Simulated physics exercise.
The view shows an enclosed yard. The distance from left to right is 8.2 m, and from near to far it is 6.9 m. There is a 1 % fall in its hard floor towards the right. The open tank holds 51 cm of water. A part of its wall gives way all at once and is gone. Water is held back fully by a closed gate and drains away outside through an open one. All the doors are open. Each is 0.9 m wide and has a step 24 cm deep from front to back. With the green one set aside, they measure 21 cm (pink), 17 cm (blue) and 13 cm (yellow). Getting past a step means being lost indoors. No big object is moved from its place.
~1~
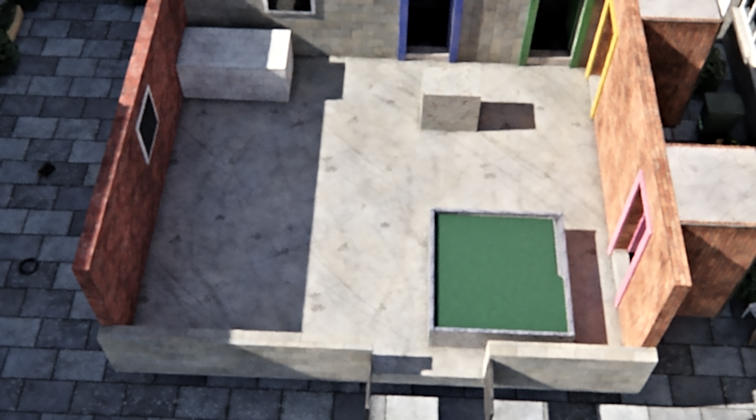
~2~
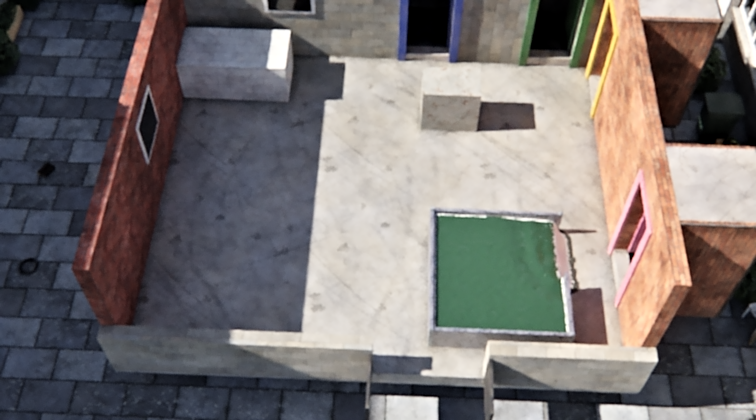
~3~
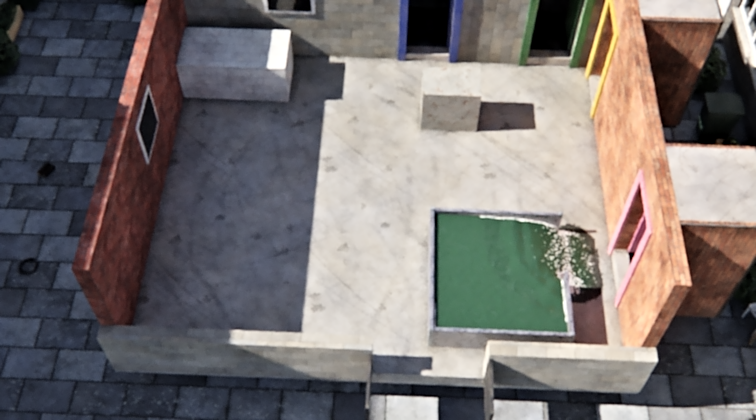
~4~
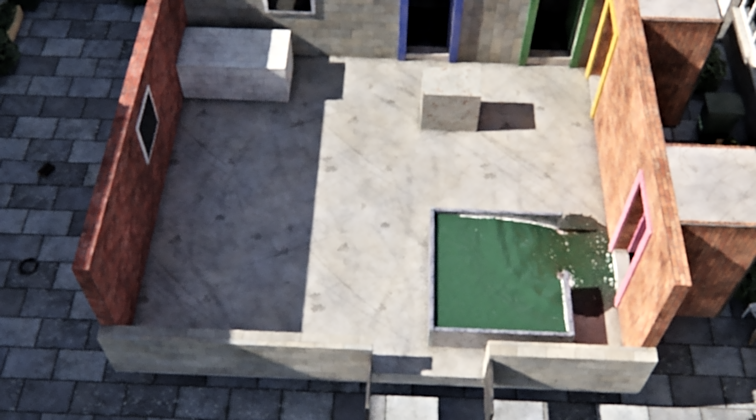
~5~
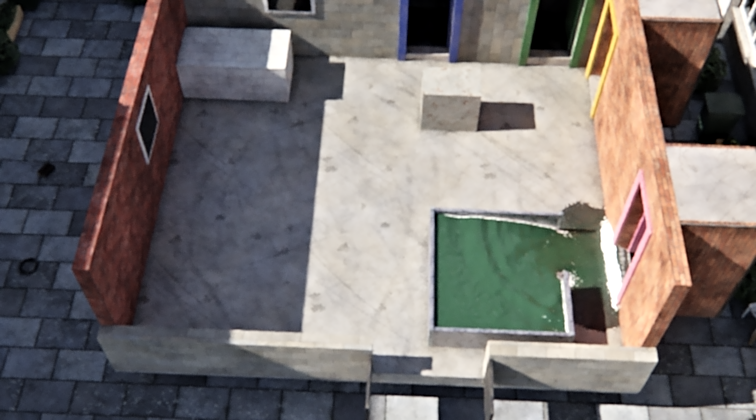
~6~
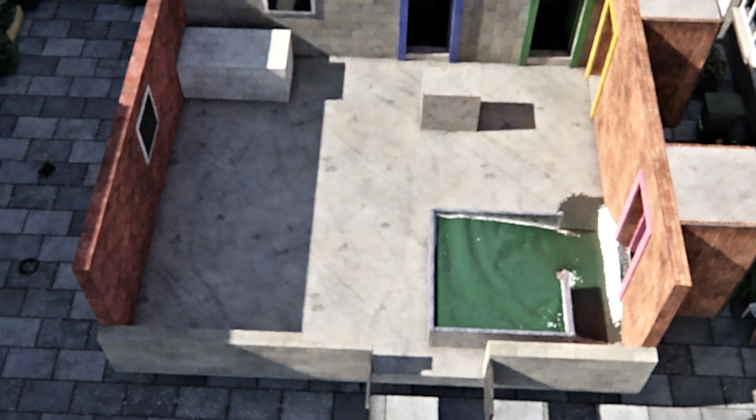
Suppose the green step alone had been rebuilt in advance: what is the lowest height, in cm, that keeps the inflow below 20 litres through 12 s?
About 14 cm.
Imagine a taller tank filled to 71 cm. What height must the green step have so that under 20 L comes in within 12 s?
It would take a step of about 20 cm.
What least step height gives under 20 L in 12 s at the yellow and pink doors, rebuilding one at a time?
Some 10.5 cm for yellow, some 36 cm for pink.
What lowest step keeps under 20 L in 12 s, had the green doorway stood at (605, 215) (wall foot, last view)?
Minimum: Close to 23 cm.
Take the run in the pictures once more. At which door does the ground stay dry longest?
The blue door.
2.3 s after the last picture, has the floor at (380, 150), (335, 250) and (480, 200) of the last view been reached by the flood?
So the three spots come out spared, spared, spared, in that order.
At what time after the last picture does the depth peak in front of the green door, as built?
Approximately 2.0 s.
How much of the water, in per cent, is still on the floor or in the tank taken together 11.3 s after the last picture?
I'd say near 84 per cent is still there.
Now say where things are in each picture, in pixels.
In the first frame, the open tank at (499, 271) is whole and still, 51 cm deep; the green door at (556, 30) is dry.
In the second frame, the gap is at (558, 256), the front 0.3 m out at (573, 286); the back of the open tank holds 51 cm.
In the third frame, the front is at (597, 287), 0.7 m from the gap at (558, 257); 0.8 m2 of floor is wet, 51 cm left at the back.
In the fourth frame, the front is at (616, 297), 1.0 m from the gap at (557, 257); 1.5 m2 of floor is wet, 51 cm left at the back.
In the fifth frame, the front is at (626, 268), 1.2 m from the gap at (557, 257); 1.9 m2 of floor is wet, 51 cm left at the back.
In the sixth frame, water pours out at (558, 257) and has run 1.3 m, to (621, 335); about 10 cm deep outside, 50 cm at the back; 3.6 m in a straight line remain to the green door at (556, 30).
Then, 0.7 s after the last picture water covers 10 % of the floor, deepest (42 cm) near (606, 250); it has not reached the green door.
Then, 2.3 s after the last picture water covers 25 % of the floor, deepest (30 cm) near (607, 259); 18 cm at the green door, 0 litres in over its 22 cm step.
Then, 11.3 s after the last picture water covers 70 % of the floor, deepest (11 cm) near (622, 371); 9 cm at the green door, 0 litres in over its 22 cm step.
At the green door as built, the water peaked near 20 cm, 2.1 s after the last picture.
With a step of 12 cm, 41 litres would have come in within the 12 s; with 16.5 cm, 6 litres. So under 20 litres takes about 14 cm.
